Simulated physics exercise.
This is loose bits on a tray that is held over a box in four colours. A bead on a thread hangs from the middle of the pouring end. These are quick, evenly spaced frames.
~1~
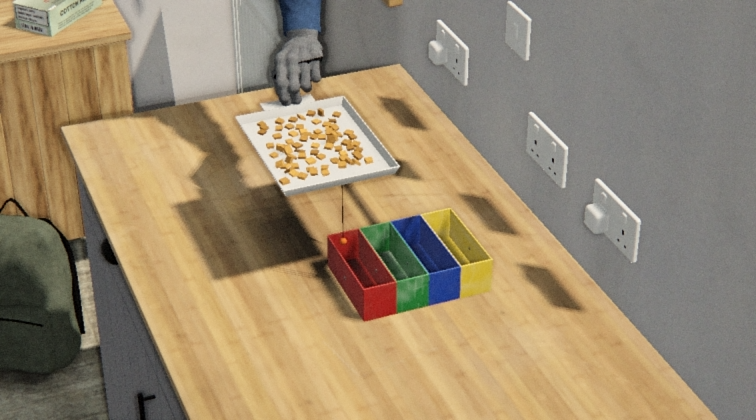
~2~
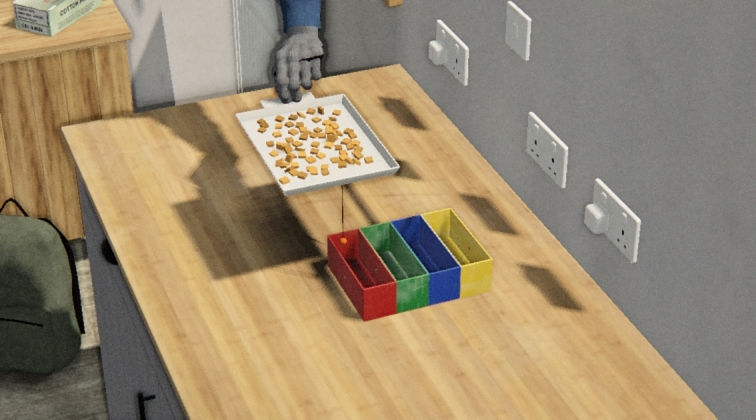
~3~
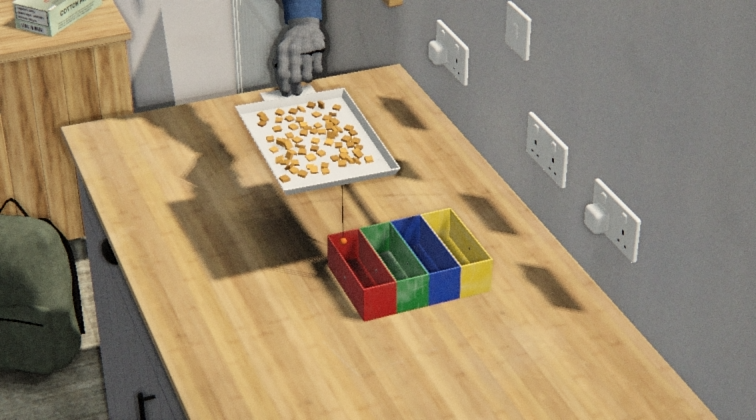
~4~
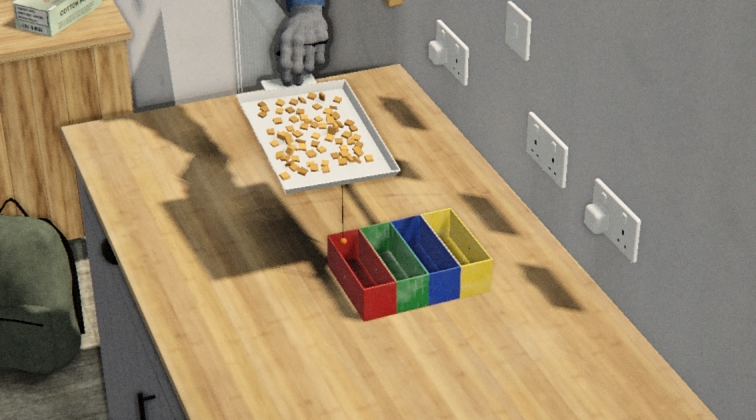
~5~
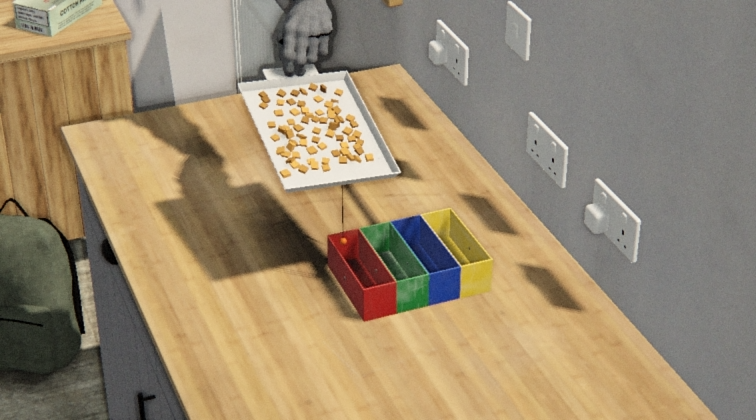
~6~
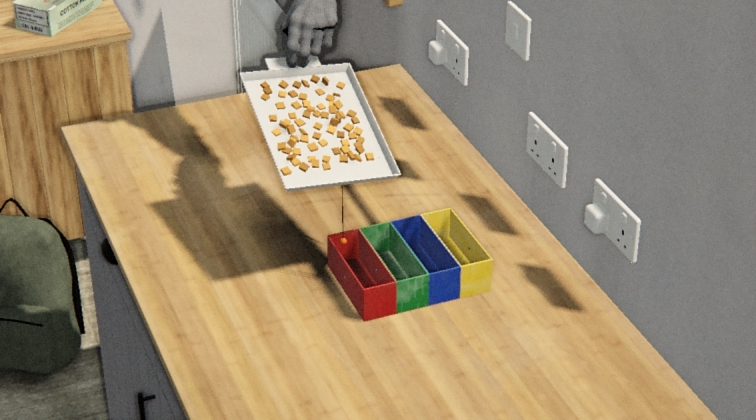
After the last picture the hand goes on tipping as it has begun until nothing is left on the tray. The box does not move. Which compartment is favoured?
The green cell gets the most.
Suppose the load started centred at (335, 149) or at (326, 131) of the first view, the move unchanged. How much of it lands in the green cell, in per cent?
First some 60, then 60 per cent.
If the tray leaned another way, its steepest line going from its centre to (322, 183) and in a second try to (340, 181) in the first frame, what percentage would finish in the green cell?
The first gives 0 %, the second 30 %.
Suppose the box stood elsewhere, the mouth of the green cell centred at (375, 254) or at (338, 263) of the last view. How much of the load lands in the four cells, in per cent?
Near 100 % and 90 %.
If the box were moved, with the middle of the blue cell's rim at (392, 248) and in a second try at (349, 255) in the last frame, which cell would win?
In turn: The blue cell; the yellow cell.
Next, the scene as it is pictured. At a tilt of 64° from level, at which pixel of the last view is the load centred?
Near (365, 166).
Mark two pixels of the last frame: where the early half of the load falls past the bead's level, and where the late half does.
The first part at (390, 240); the rest at (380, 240).
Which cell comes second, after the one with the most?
Second comes that red cell.
Just after the last frame, tray tipped steeply; almost all on the tray; just a few falling or outside the box.
A moment on, tray tipped past a quarter turn; about a tenth on the tray; roughly a third in the green cell; about a tenth in the blue cell; about a tenth in the red cell; just a few in the yellow cell; roughly a quarter falling or outside the box.
Further on, tray tipped past a quarter turn; roughly two thirds in the green cell; roughly a quarter in the red cell; about a tenth in the blue cell; just a few in the yellow cell; about a tenth falling or outside the box.
When it is over, tray tipped past a quarter turn; roughly two thirds in the green cell; roughly a quarter in the red cell; about a tenth in the blue cell; just a few in the yellow cell; about a tenth outside the box.
